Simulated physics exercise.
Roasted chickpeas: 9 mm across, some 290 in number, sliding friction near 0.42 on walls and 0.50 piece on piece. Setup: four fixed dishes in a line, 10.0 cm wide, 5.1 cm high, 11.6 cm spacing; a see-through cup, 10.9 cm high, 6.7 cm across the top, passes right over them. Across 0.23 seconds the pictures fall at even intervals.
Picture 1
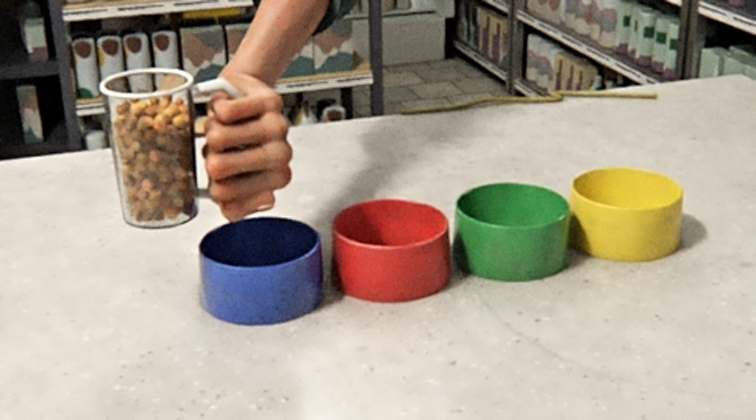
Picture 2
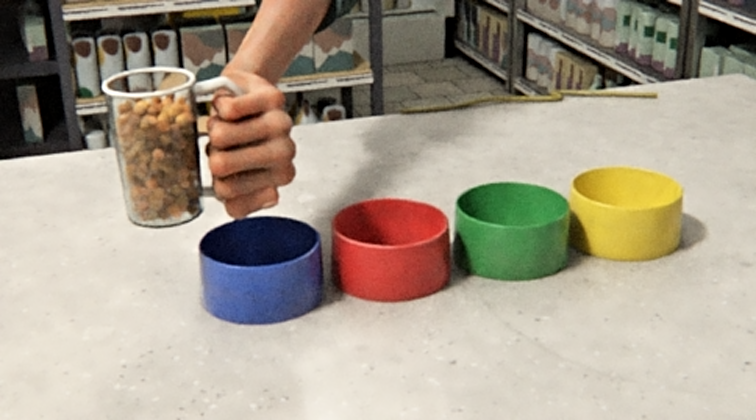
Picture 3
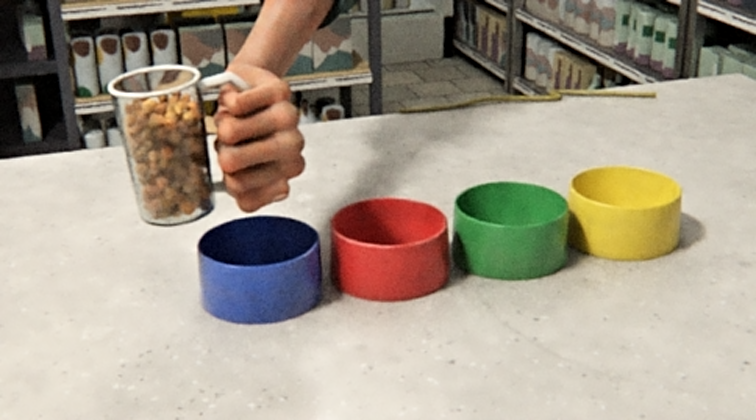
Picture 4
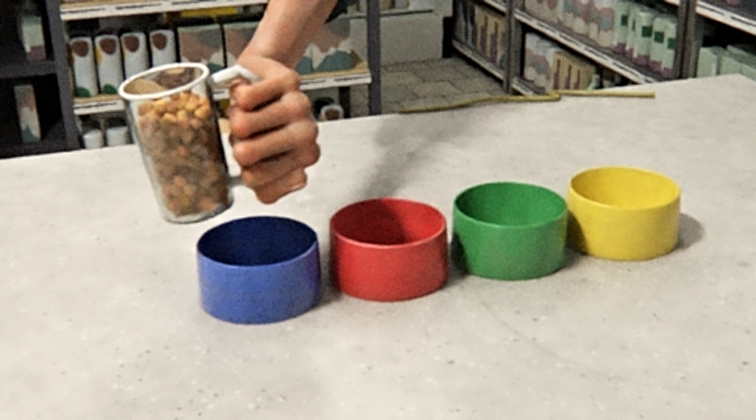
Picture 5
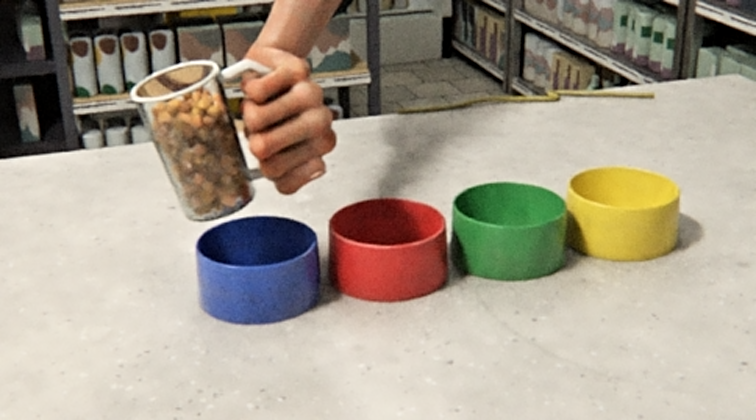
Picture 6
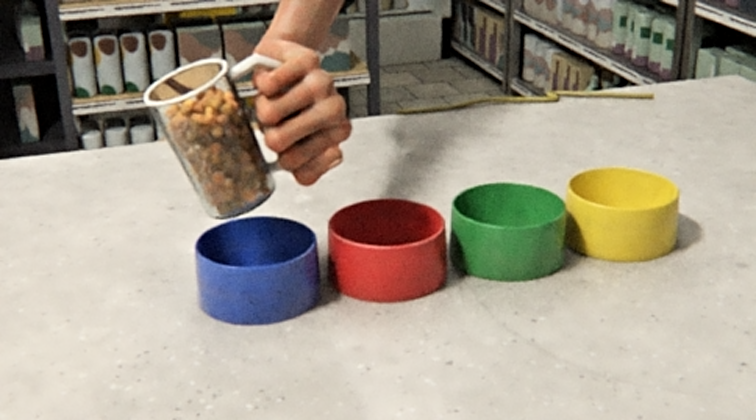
A clear cup filled with small tan pieces, held by a hand at its handle, starts upright beside and above the blue dish. The hand moves it slowly to the right and leans its top to the left, ending tilted over the blue dish, while the red, green and yellow dishes stay still.
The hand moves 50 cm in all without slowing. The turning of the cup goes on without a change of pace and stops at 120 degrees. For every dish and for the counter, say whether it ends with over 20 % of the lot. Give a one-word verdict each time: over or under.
Verdicts: Red under, blue under, green over, yellow under, counter under.
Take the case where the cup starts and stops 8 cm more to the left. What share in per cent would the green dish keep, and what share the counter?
Green 20; counter 10.
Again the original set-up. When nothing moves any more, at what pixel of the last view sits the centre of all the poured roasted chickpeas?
Est. centre at rest: (504, 244) px.
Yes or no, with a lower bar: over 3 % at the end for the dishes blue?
Blue: False.
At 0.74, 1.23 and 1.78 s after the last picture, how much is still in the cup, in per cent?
It goes roughly like this: 95, 15, 0 per cent.
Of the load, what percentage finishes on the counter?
The figure is about 15 percent.
Then, 0.74 s after the last picture, tilt 102 degrees; cup holds 95 %, red 5 %.
Then, 1.23 s after the last picture, tilt 120 degrees; cup holds 15 %, red 10 %, green 65 %.
Then, 1.78 s after the last picture, tilt 120 degrees; cup holds 0 %, red 10 %, green 70 %, yellow 10 %.
In the end, red 10 %, blue 0 %, green 70 %, yellow 10 %, counter 15 %.
